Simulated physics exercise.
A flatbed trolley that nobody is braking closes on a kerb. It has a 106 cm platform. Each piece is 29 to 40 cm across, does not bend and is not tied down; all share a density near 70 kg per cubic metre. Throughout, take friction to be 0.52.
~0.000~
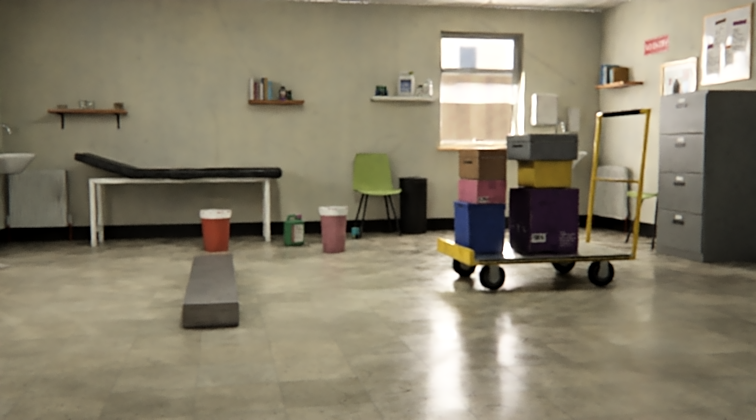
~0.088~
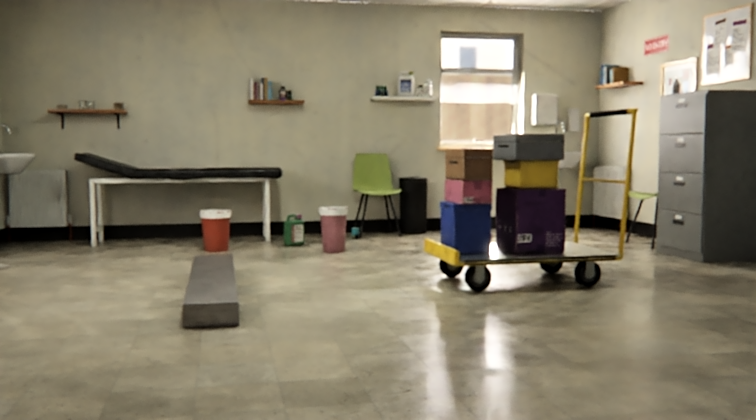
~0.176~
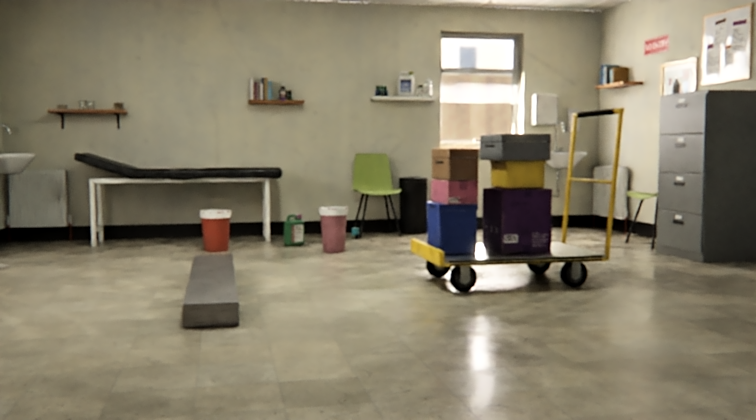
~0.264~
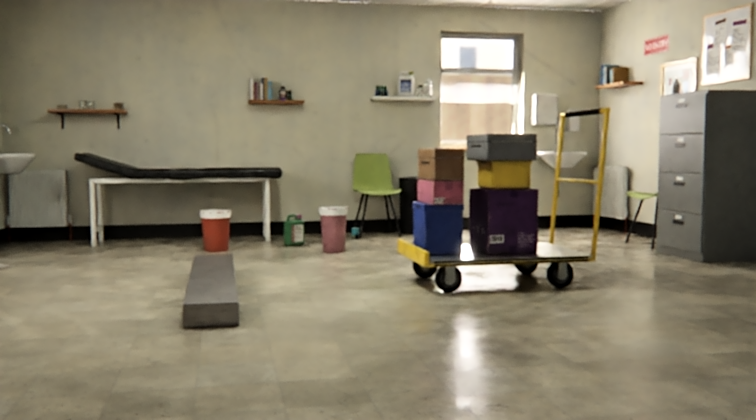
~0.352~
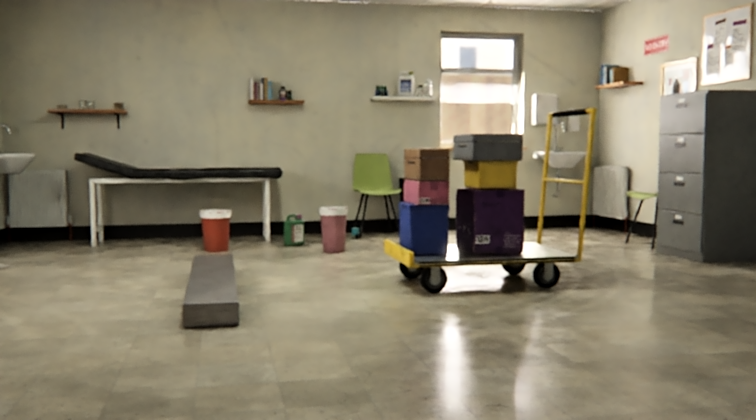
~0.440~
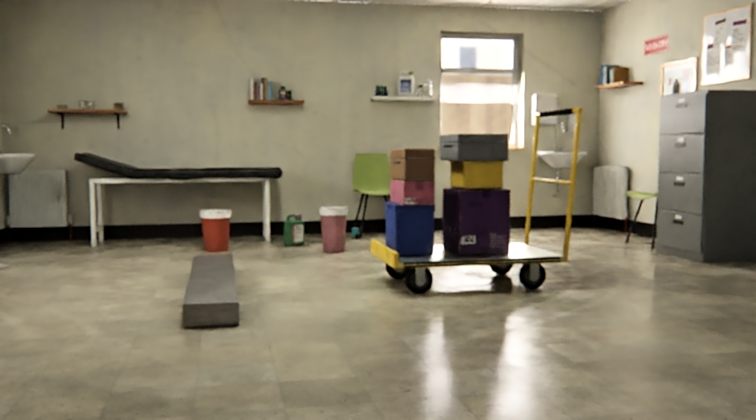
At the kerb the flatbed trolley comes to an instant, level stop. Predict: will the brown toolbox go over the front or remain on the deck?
Off the deck.
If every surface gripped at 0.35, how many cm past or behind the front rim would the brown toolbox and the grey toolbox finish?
Brown: 30 cm past; grey: 40 cm behind.
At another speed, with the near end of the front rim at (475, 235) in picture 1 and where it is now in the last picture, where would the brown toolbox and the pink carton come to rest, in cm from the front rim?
Brown 70 past, pink 40 past.
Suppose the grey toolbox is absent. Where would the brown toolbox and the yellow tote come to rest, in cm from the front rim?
Result: Brown at 30 past, yellow at 50 behind.
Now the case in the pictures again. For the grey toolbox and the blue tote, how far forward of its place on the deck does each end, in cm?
The grey one ends about 5 cm forward, the blue one about 0 cm.
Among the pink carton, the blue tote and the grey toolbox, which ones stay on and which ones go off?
In the end: Pink leaves, blue stays aboard, grey stays aboard.
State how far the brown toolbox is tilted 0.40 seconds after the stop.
Its tilt is about 30°.
The wheels strike at 1.38 s.
After 1.78 s the brown toolbox is 4 cm past the rim, tilted 35°, near (211, 167) in the last picture's view.
After 2.18 s the brown toolbox is 30 cm past the rim, tilted 100°, near (169, 258) in the last picture's view.
At rest, 2.6 s, past the rim, brown toolbox and pink carton; behind it, yellow tote, grey toolbox, blue tote and purple carton.
